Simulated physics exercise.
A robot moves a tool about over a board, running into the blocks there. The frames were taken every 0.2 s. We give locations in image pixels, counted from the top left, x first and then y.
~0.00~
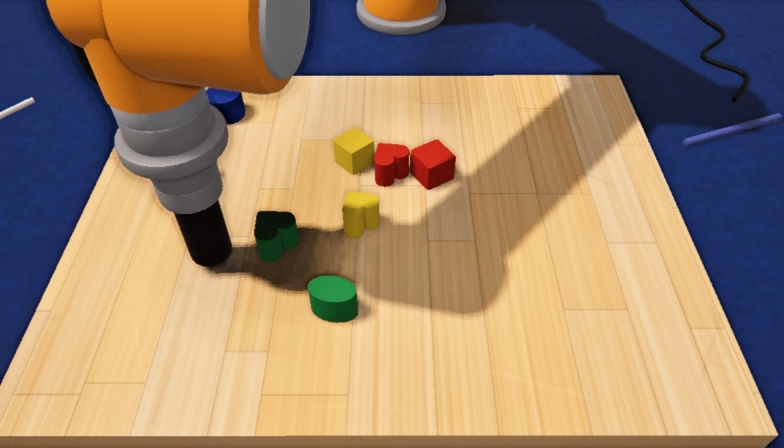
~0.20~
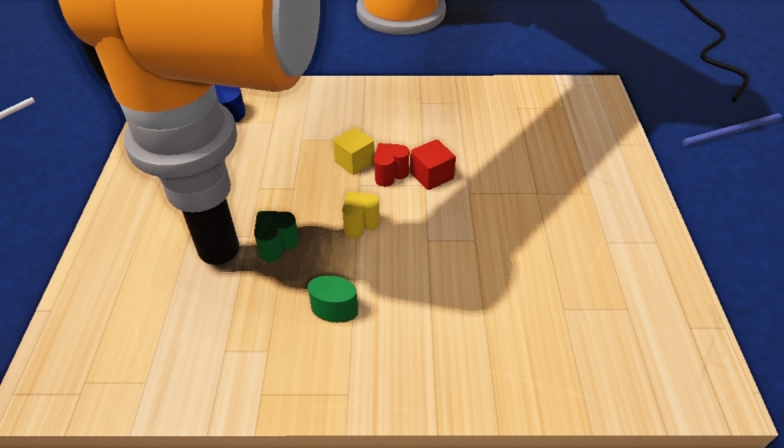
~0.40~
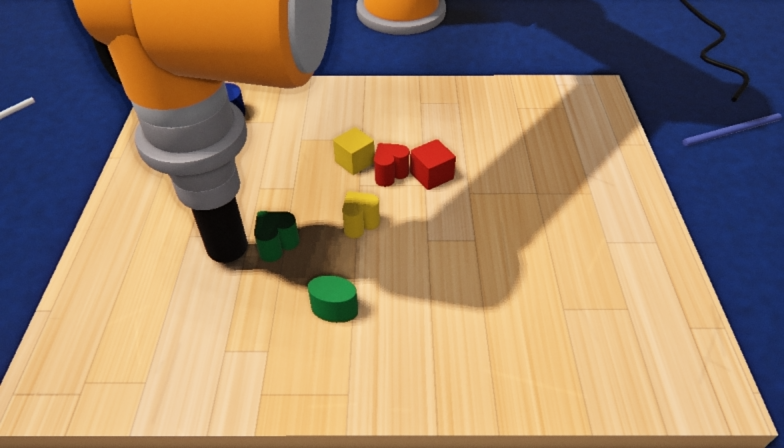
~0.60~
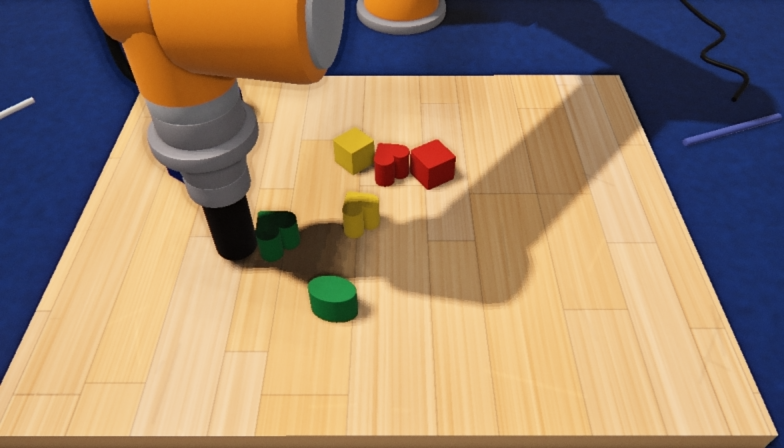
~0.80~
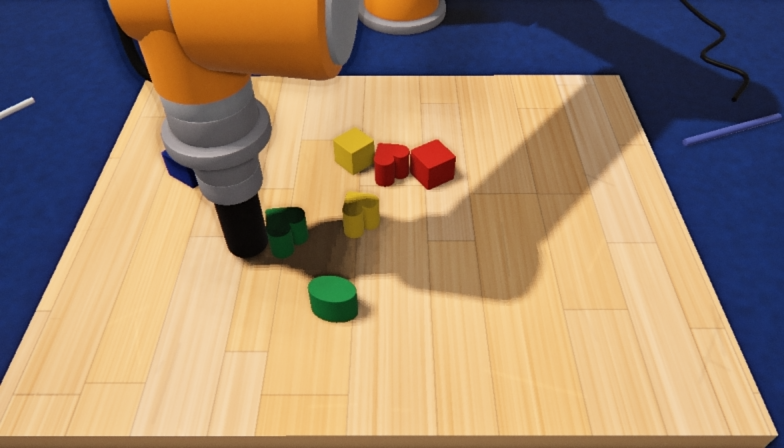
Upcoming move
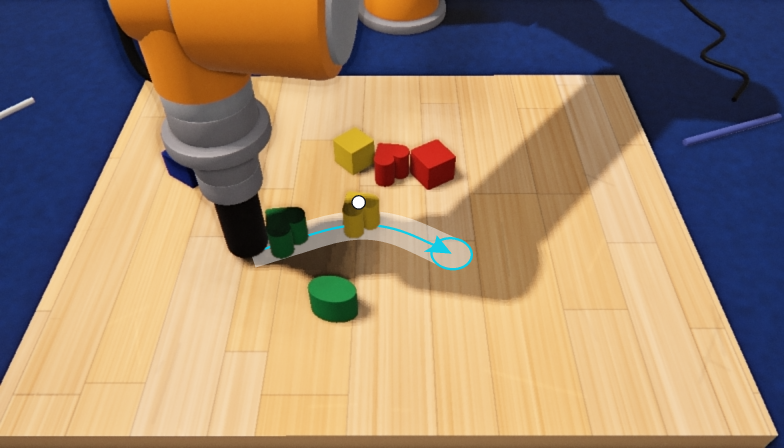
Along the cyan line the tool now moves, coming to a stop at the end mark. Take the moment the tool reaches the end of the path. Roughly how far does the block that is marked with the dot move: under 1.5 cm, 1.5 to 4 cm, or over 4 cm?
Over 4 cm.
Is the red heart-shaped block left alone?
I expect so.
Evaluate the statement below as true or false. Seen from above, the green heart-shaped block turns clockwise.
My answer: False.
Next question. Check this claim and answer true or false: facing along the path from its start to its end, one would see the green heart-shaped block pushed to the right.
This is false.
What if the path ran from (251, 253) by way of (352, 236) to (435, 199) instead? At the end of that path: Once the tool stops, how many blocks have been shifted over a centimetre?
A group of three or more is moved.
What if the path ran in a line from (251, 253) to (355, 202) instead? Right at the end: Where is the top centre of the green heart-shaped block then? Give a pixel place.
Roughly at (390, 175).
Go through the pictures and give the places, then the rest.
In the first frame, tool tip at (212, 252); block tops, green heart-shaped block at (272, 223); yellow heart-shaped block at (359, 202); red heart-shaped block at (390, 152).
In the second frame, tool at (219, 251); blocks unchanged.
In the third frame, tool at (228, 249); blocks unchanged.
In the fourth frame, tool at (238, 247); blocks unchanged.
In the fifth frame, tool at (249, 244); green heart-shaped block at (283, 219); yellow heart-shaped block at (359, 202); red heart-shaped block at (390, 152).
Path on the board, from (251, 253) by way of (320, 232) and (388, 228) to (452, 253); the dot is on the yellow heart-shaped block.
On the path given first. One third of the way, tool at (319, 223); green heart-shaped block at (349, 195), turned 25° anticlockwise; yellow heart-shaped block at (379, 198).
Two thirds of the way, tool at (389, 219); green heart-shaped block at (414, 187), turned 40° anticlockwise; yellow heart-shaped block at (443, 185).
At the end, tool at (452, 245); green heart-shaped block at (421, 187), turned 50° anticlockwise; yellow heart-shaped block at (450, 182), turned 15° anticlockwise; red heart-shaped block in place.
